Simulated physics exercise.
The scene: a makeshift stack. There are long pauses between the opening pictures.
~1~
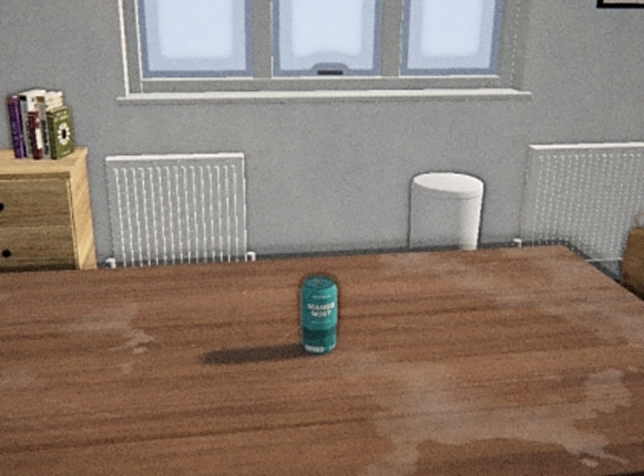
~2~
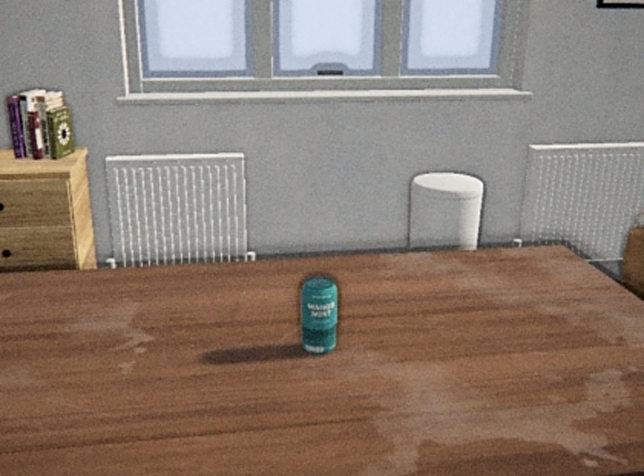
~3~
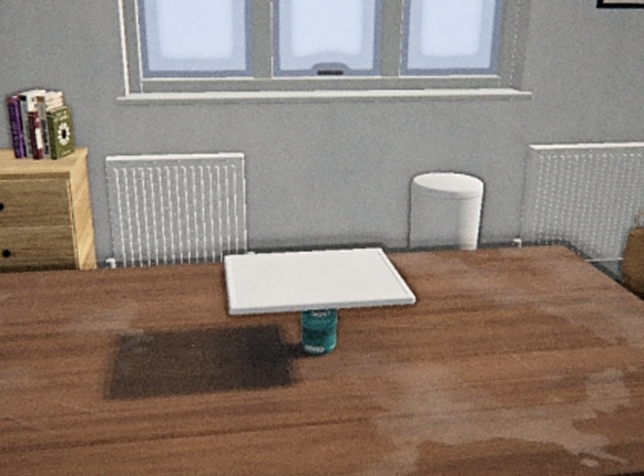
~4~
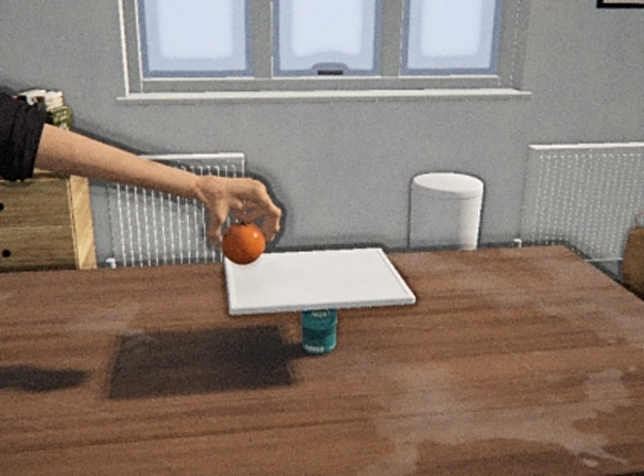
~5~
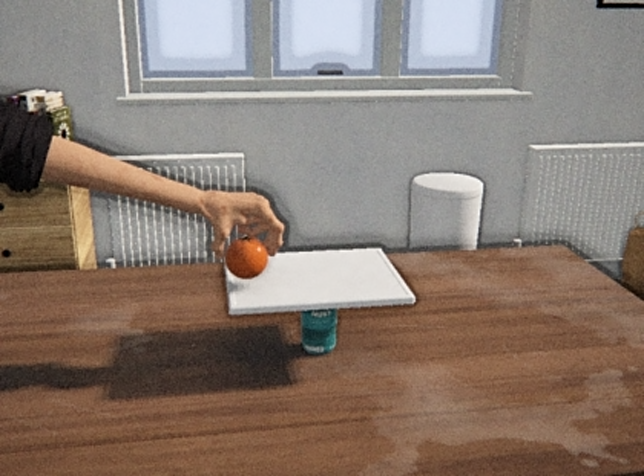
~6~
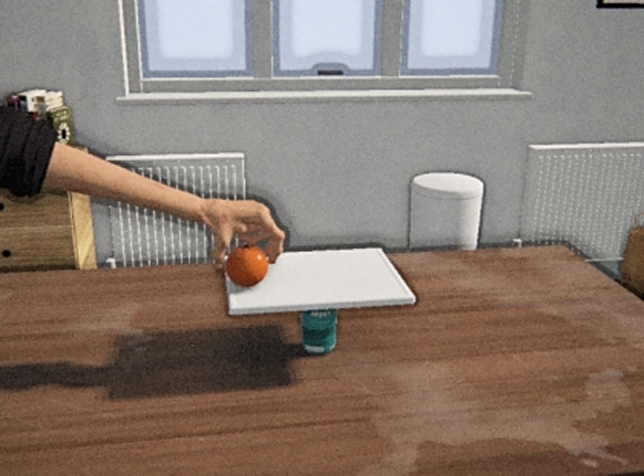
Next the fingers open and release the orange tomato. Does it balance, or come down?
It gives way.
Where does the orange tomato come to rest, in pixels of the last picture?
At about (225, 349).
Then, 0.40 s after the last picture, orange tomato now fallen; white lid tipped 71° from how it was.
Then, 1.00 s after the last picture, white lid now fallen; turquoise can tipped 71° from how it was.
By the end, fallen, turquoise can, white lid and orange tomato. Seen from the same camera at the end, orange tomato near (225, 349). The stack loses its balance.
